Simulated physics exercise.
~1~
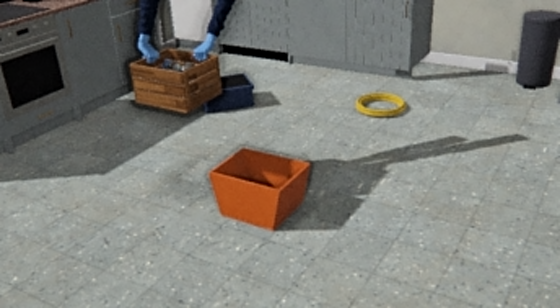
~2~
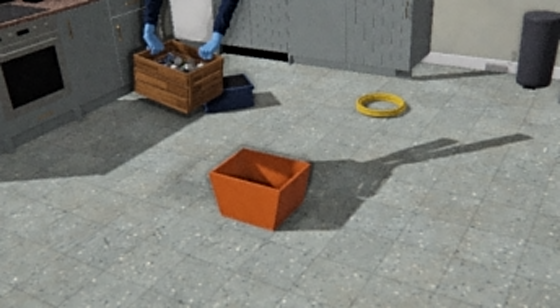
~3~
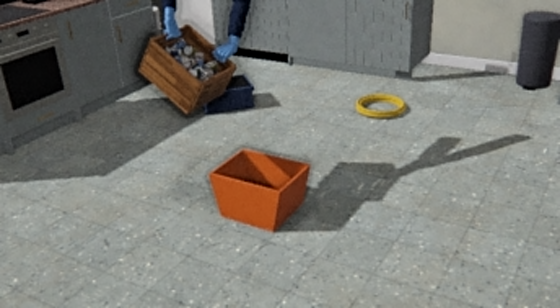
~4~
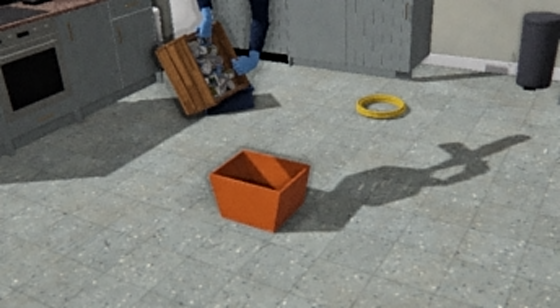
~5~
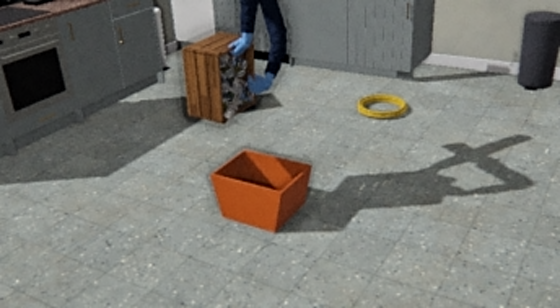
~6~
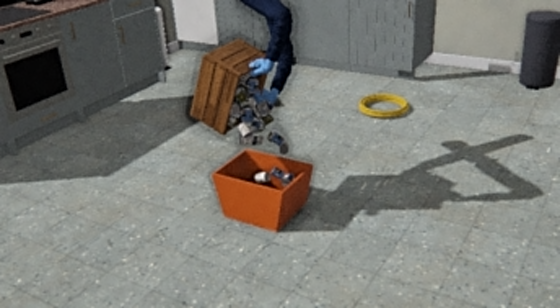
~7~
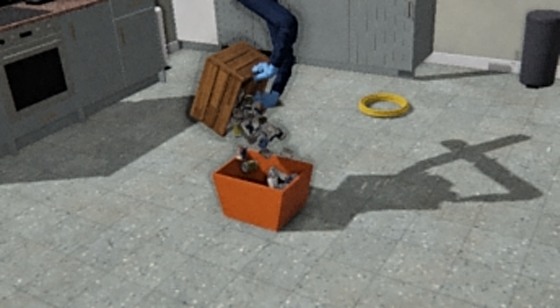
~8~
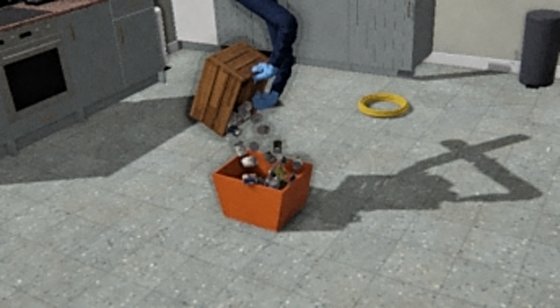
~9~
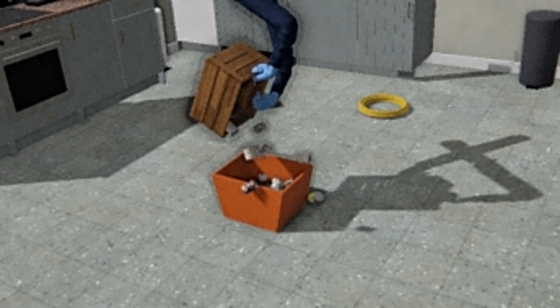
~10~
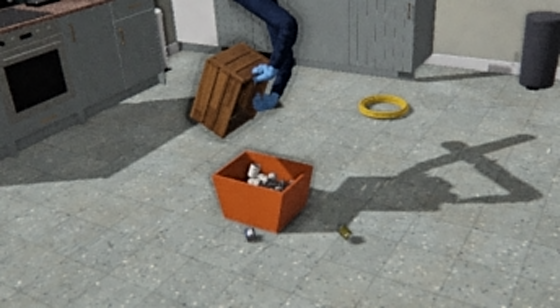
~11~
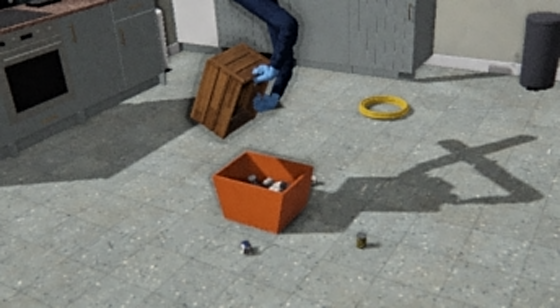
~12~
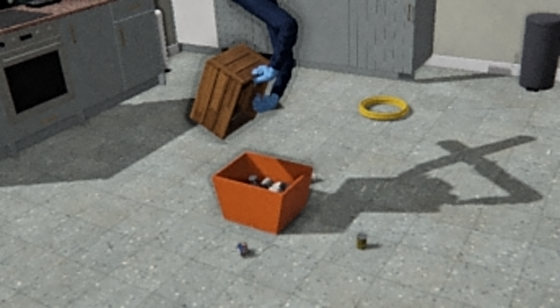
A wooden box tips over, pouring small tins into an orange basket as a few spill out.
